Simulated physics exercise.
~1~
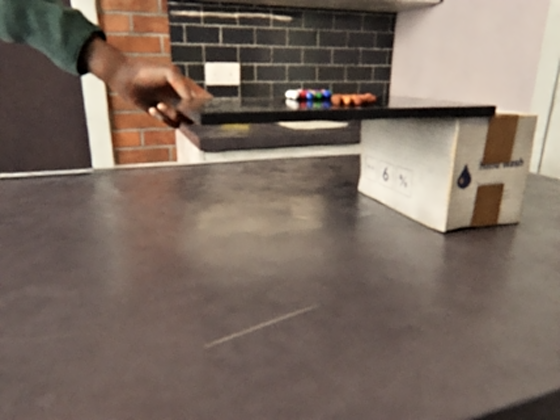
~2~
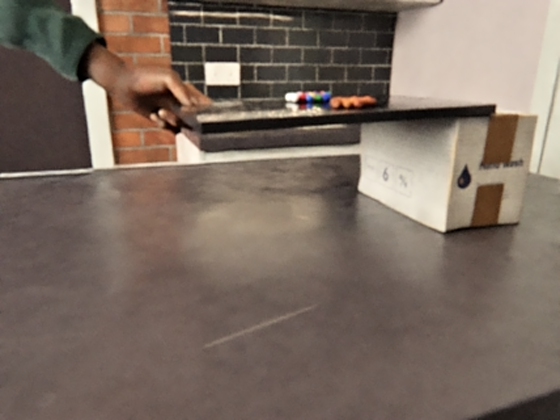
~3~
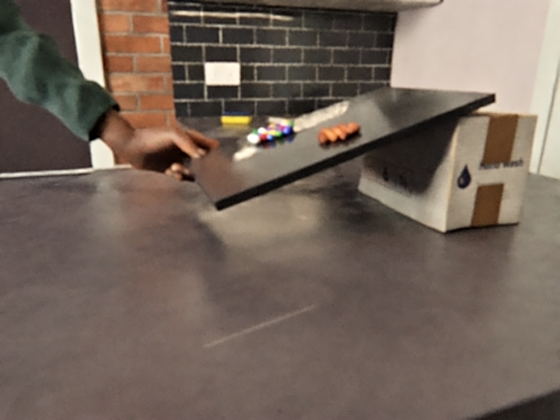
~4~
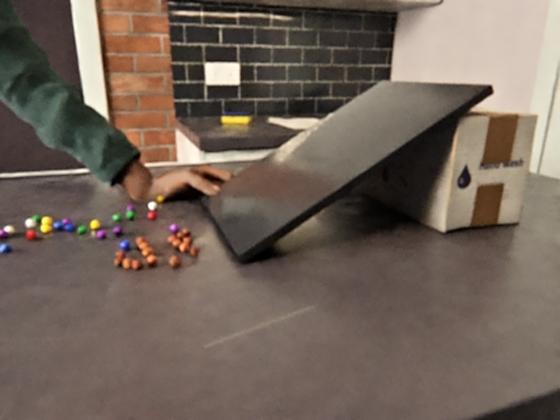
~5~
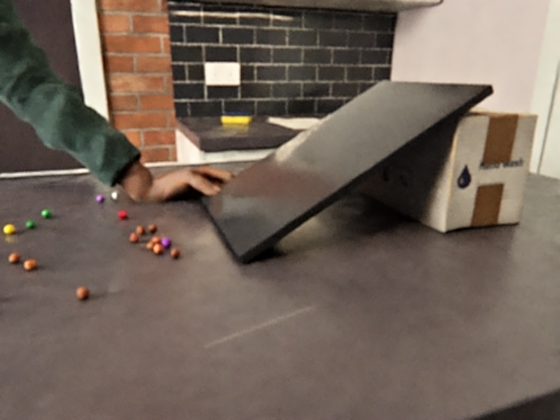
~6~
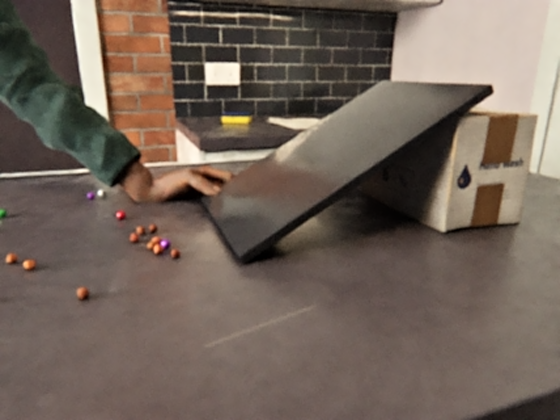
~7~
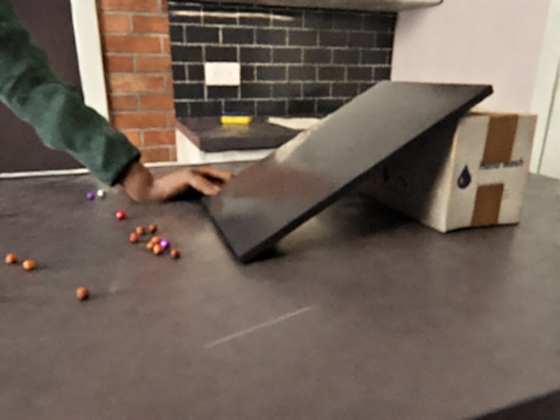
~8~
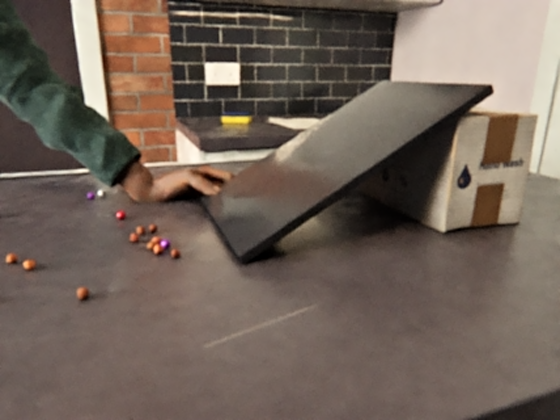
On a dark kitchen counter, a hand in a green sleeve holds up the left end of a black board whose right end rests on a cardboard box. Two groups of small balls sit on top, orange-brown ones in front and multicoloured ones behind. The hand lowers its end, and the balls begin shifting down the slope. As the board's edge reaches the counter, both groups spill off and scatter leftward. The coloured balls roll farther, many leaving view, while most of the orange-brown ones settle nearer the board, which stays tilted under the hand.
